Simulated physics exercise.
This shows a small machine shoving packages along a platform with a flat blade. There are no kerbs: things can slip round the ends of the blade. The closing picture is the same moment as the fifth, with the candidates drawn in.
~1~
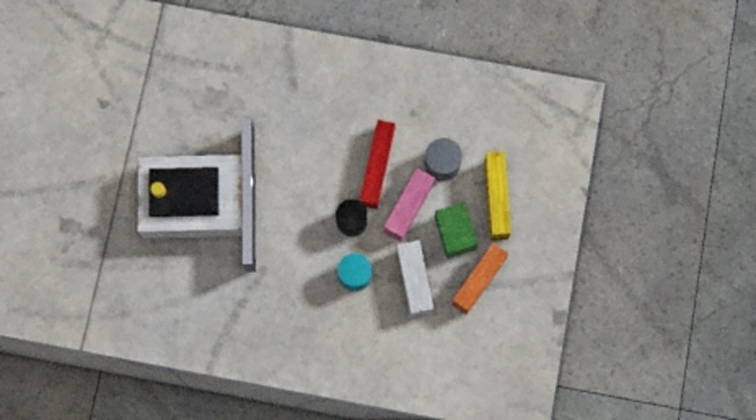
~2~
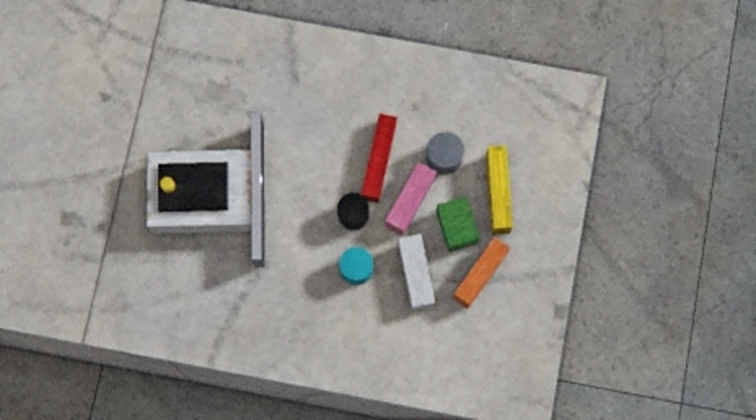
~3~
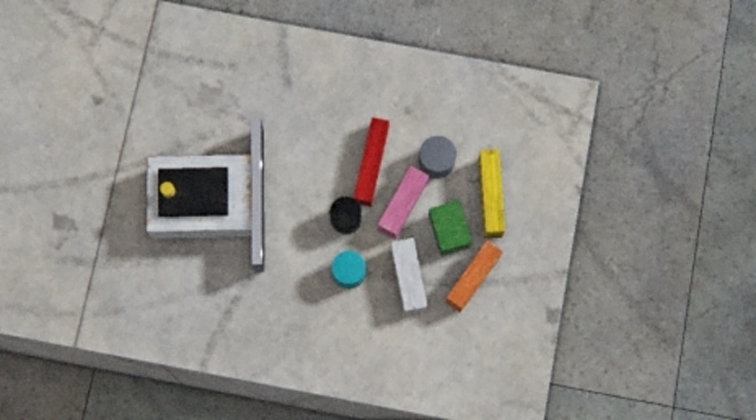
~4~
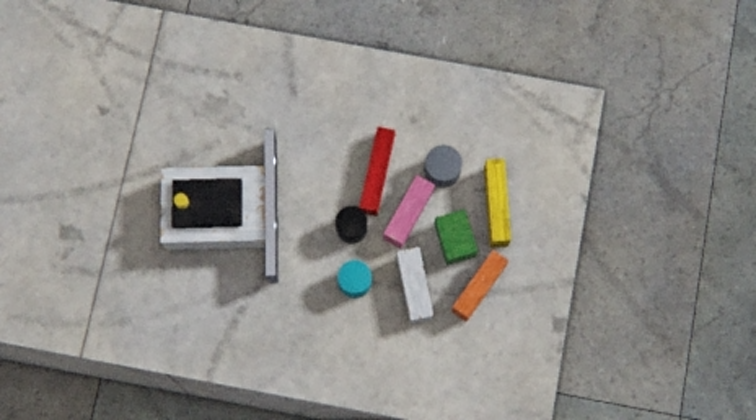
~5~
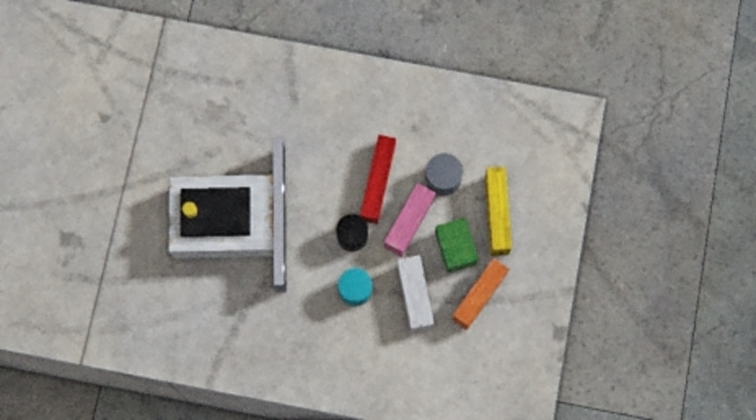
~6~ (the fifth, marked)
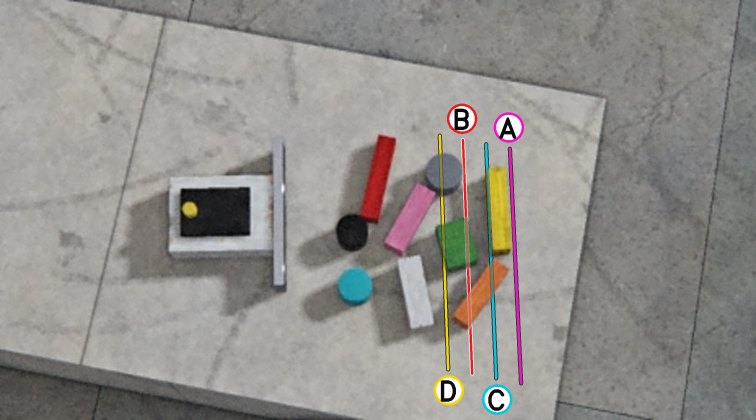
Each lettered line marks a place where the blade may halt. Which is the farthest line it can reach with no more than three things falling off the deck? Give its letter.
No farther than A.
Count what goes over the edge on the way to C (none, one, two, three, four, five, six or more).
The count is none.
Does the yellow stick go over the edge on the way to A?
Yes.
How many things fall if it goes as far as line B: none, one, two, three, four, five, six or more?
In all, none.
On the marked copy, A at (515, 264); B at (468, 255); C at (491, 259); D at (444, 250).
Following A. Soon after the start, robot (306, 227); turquoise canister (386, 289); pink bar (415, 222).
Later, robot (392, 244); orange bar (521, 300); yellow stick (533, 206).
In the end, robot (457, 256); orange bar over the edge; yellow stick over the edge; two fallen.
As for the rest, B is within the limit but short; C is within the limit but short; D is within the limit but short.
